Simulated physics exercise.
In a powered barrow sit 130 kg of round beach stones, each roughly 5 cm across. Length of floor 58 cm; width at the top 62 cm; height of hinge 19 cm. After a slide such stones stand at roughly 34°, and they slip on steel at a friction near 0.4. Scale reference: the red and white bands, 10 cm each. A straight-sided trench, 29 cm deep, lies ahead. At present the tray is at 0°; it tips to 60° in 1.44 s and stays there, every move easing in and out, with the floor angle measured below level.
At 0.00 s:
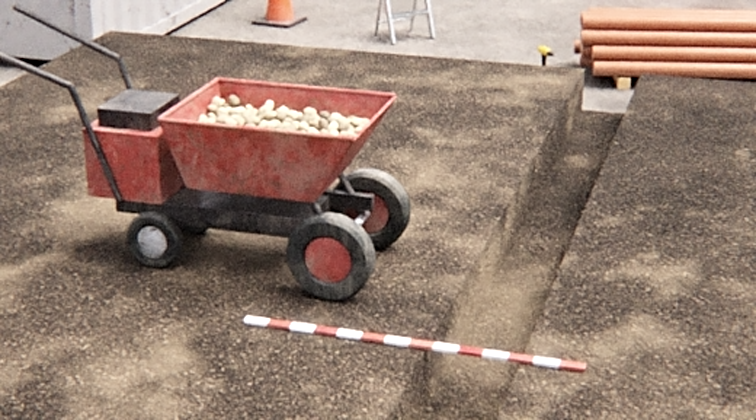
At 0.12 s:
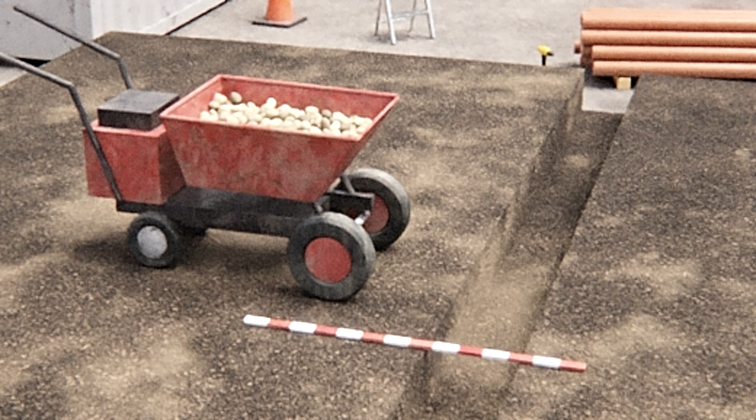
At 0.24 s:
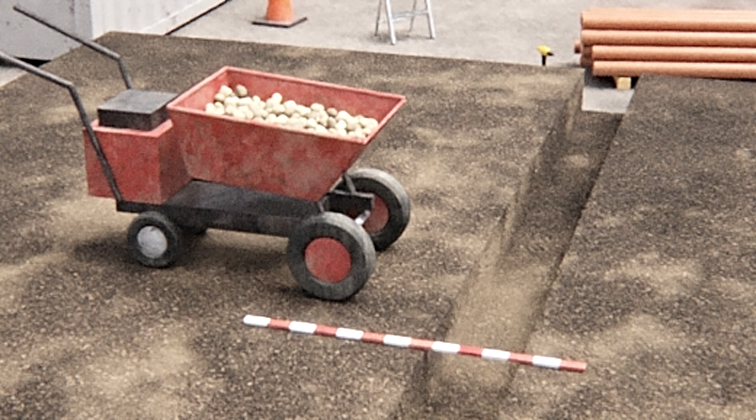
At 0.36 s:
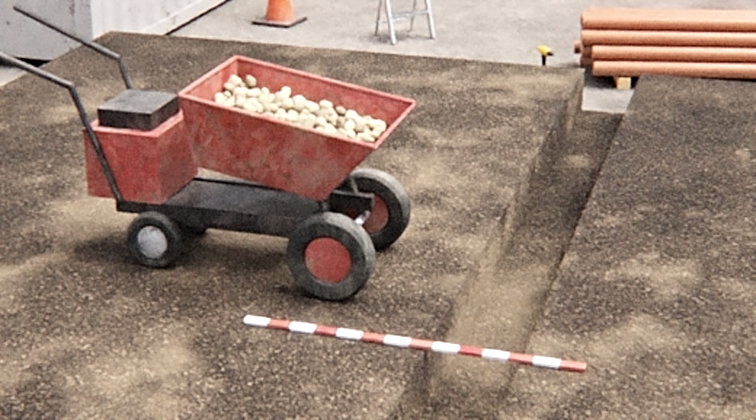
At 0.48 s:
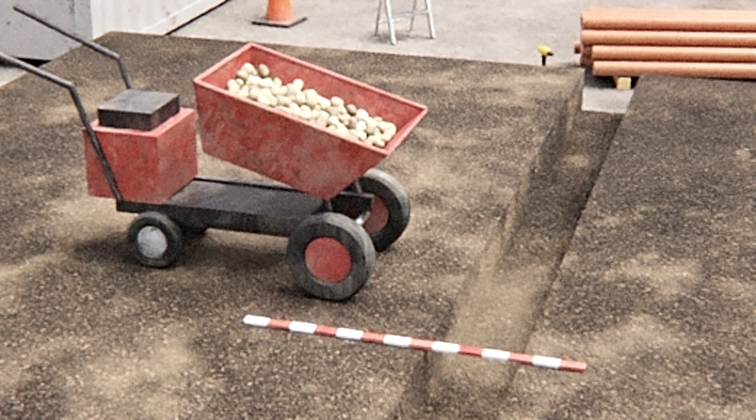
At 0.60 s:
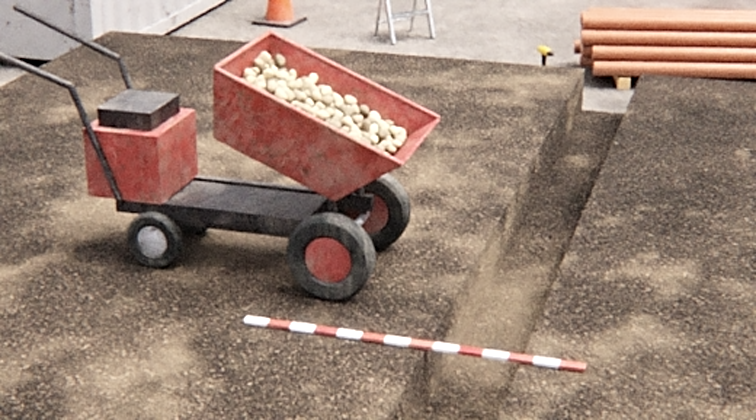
A red tray full of pale round stones rose slowly at its back end on a small wheeled barrow, tilting down toward the right, while the barrow stayed still beside a striped pole.
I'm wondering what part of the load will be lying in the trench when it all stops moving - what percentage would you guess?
I would guess about 61 per cent.
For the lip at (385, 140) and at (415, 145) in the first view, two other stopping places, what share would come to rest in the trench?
I'd expect some 40 per cent, then some 20.
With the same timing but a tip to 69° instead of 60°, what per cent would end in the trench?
It would come to about 80 percent.
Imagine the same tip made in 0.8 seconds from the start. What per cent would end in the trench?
Then roughly 50 percent.
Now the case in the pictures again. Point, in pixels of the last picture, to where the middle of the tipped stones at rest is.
I'd point somewhere around (509, 338).
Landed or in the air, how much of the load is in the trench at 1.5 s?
Around 20 per cent of it.
After 1.1 s the floor is at 51°; 100 % in the tray; the foremost stones are at (439, 189).
After 1.5 s the floor is at 60°; 79 % in the tray, 21 % in the trench; the foremost stones are at (546, 299).
After 1.9 s the floor is at 60°; 54 % in the tray, 38 % in the trench, 7 % past the trench; the foremost stones are at (642, 293).
After 3.8 s the floor is at 60°; 32 % in the tray, 61 % in the trench, 8 % past the trench; the foremost stones are at (704, 311).
